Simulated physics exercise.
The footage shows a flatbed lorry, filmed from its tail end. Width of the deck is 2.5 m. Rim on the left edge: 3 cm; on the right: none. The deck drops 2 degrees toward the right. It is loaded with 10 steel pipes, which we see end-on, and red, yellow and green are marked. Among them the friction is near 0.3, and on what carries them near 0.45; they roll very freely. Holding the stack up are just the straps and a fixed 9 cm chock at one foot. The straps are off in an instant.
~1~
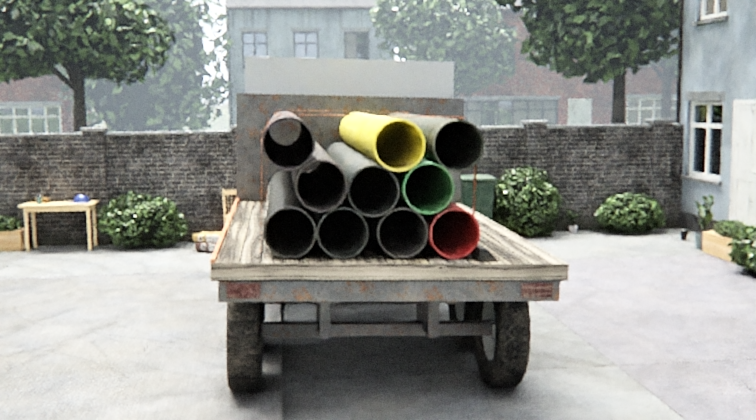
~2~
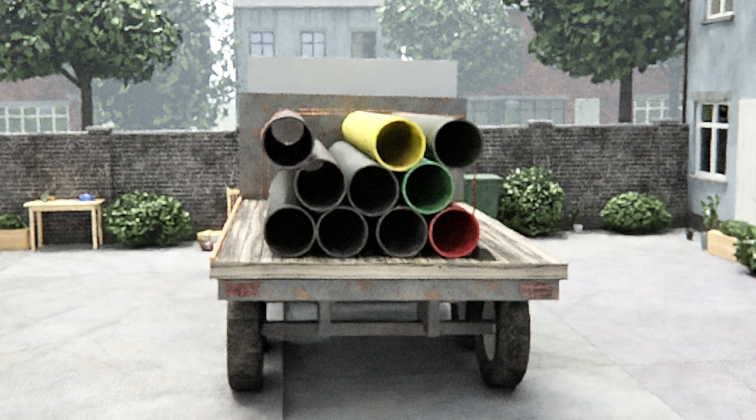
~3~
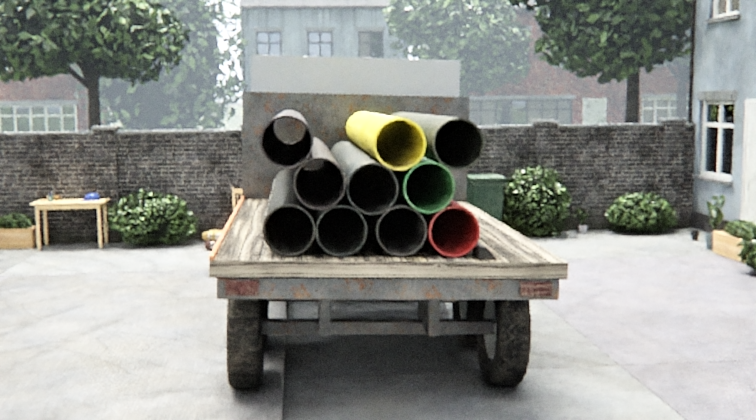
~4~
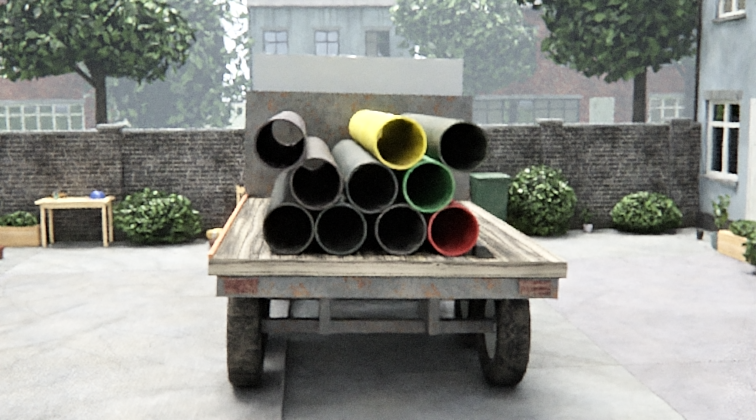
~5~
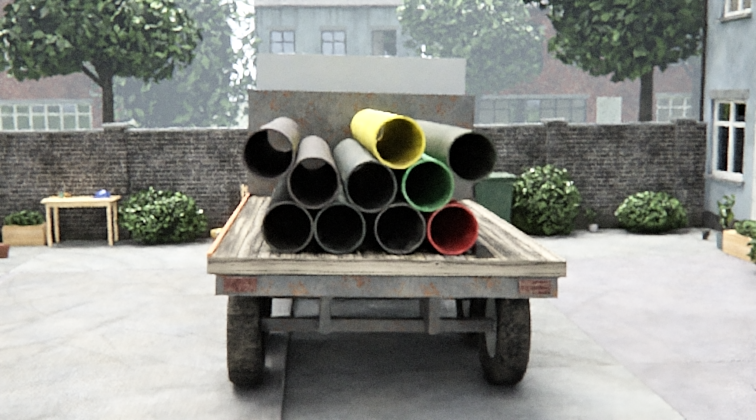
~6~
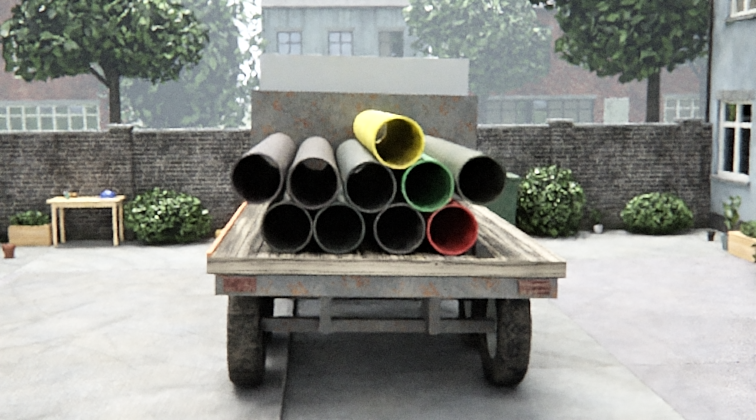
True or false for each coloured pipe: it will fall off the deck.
Red: False; yellow: False; green: False.
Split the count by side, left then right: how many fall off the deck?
Result (left / right): 1 / 1.
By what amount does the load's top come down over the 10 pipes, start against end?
About 30 cm.
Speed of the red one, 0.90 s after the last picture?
About 0.0 m/s.
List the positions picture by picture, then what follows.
Red at (456, 234), yellow at (400, 146), green at (429, 188); straps tight; chock at (483, 255); the deck slopes 2° down to the right; 4 of the 10 lie on the deck itself, in the first picture.
Red at (455, 233), yellow at (400, 145), green at (429, 188); straps tight, in the second picture.
Red at (455, 232), yellow at (400, 145), green at (429, 187); no straps, in the third picture.
Red at (454, 231), yellow at (401, 143), green at (429, 186); straps gone, in the fourth picture.
Red at (453, 230), yellow at (399, 142), green at (428, 185); straps gone, in the fifth picture.
Red at (453, 230), yellow at (399, 143), green at (428, 186); no straps; chock at (480, 251), in the sixth picture.
Then, 0.9 s after the last picture, red is on the deck, 80 cm from the right edge; yellow is up on others, 120 cm from the right edge; green is up on others, 95 cm from the right edge, rolling right; 2 of 10 are off.
Then, 2.0 s after the last picture, yellow is up on others, 115 cm from the left edge; green is up on others, 95 cm from the right edge; no change for red; 2 of 10 are off.
Then, 3.3 s after the last picture, no change for red, yellow, green; 2 of 10 are off.
At rest (4.8 s after the last picture), red is on the deck, 80 cm from the right edge; yellow is up on others, 115 cm from the left edge; green is up on others, 95 cm from the right edge; 2 of 10 are off.
